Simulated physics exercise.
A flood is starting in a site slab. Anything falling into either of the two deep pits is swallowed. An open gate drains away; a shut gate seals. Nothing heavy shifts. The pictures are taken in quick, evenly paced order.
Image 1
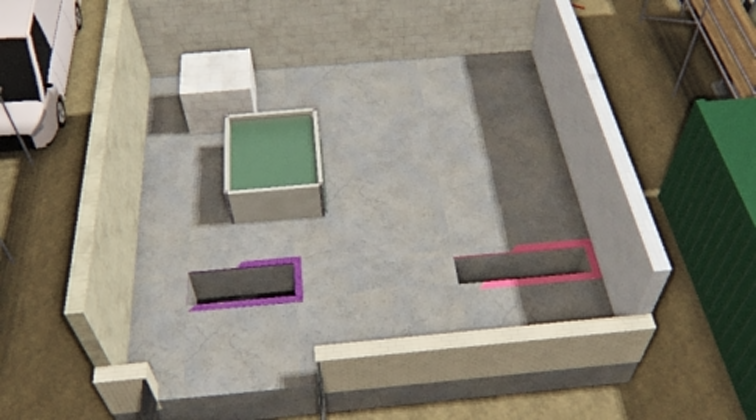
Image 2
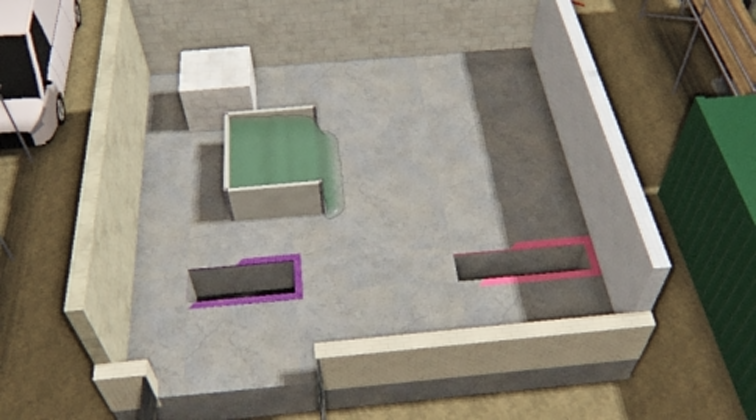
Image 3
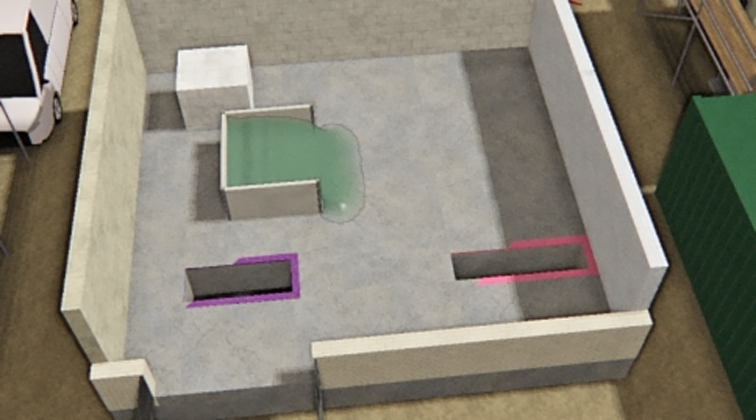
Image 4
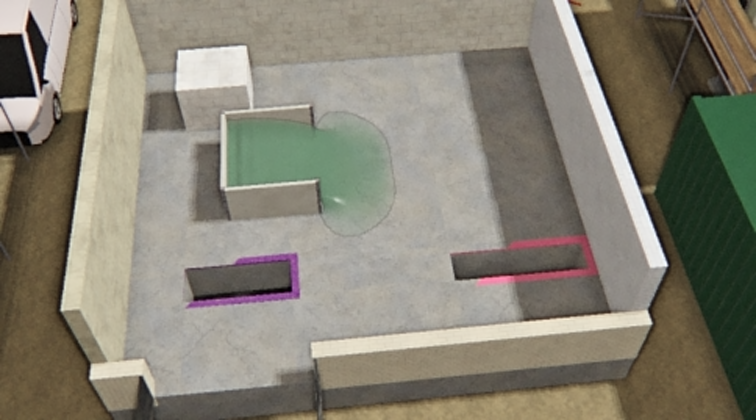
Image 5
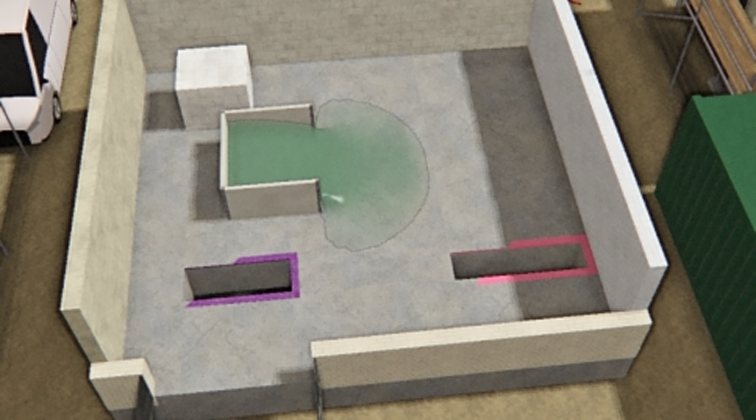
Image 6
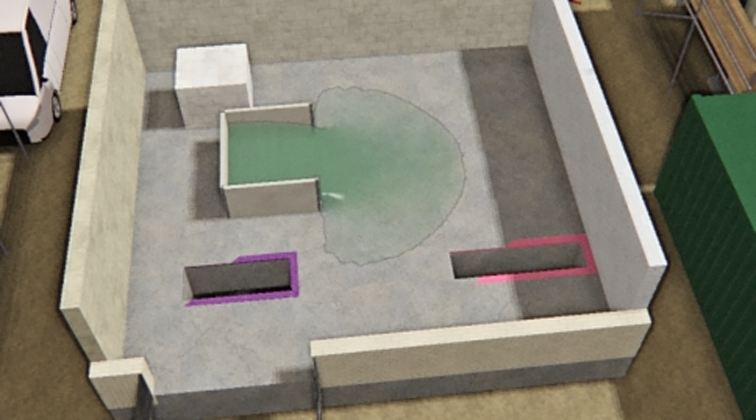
A pale walled concrete slab, open at a gap in the near wall, is seen from high above, with a white vehicle at left and a green structure at right. An open tank of green water stands left of centre near a white block, with purple-edged and pink-edged slots nearer the viewer. The tank's right side opens, and water pours out rightward, spreading in a widening, thinning rounded sheet.
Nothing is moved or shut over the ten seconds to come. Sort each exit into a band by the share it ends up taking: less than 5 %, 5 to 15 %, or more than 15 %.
Bands: Gate: Less than 5 %; pink pit: More than 15 %; purple pit: Less than 5 %.
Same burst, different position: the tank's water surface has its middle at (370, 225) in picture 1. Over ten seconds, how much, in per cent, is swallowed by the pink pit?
Within ten seconds roughly 65 percent of the total ends in the pink pit.
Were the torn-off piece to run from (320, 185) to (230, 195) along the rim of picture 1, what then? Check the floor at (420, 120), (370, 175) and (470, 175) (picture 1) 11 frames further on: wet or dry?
Listed in order, they come out without a puddle, without a puddle and without a puddle.
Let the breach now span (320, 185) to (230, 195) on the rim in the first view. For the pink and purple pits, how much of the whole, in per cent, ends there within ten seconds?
Lab note - share by pit: Pink 15 %, purple 60 %.
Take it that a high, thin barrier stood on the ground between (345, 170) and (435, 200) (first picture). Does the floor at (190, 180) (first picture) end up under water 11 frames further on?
That spot: Spared.
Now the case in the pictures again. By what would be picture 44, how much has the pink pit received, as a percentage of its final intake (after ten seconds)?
My figure is 65 in a hundred.
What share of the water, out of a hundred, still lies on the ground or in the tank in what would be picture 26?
Some 80 parts in a hundred have not run off.
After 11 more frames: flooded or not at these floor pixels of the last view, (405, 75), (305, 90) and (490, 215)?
Drenched; left dry; drenched.
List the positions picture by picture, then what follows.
Still water in the open tank at (273, 152), in the first frame.
The front is at (321, 134), out from the gap at (317, 163), in the second frame.
Water pours out at (315, 164) and has run to (334, 127), in the third frame.
The front is at (348, 116), out from the gap at (315, 165), in the fourth frame.
Water pours out at (315, 165) and has run to (424, 184), in the fifth frame.
Water pours out at (314, 165) and has run to (453, 143), in the sixth frame.
A moment on, water covers 40 % of the floor; the gate 0 %, the pink pit 1 %, the purple pit 0 %.
Next, water covers 45 % of the floor; the gate 0 %, the pink pit 6 %, the purple pit 0 %.
Then, water covers 45 % of the floor; the gate 0 %, the pink pit 19 %, the purple pit 0 %.
Later, water covers 50 % of the floor; the gate 0 %, the pink pit 34 %, the purple pit 0 %.
In the end, water covers 65 % of the floor; the gate 0 %, the pink pit 54 %, the purple pit 0 %.
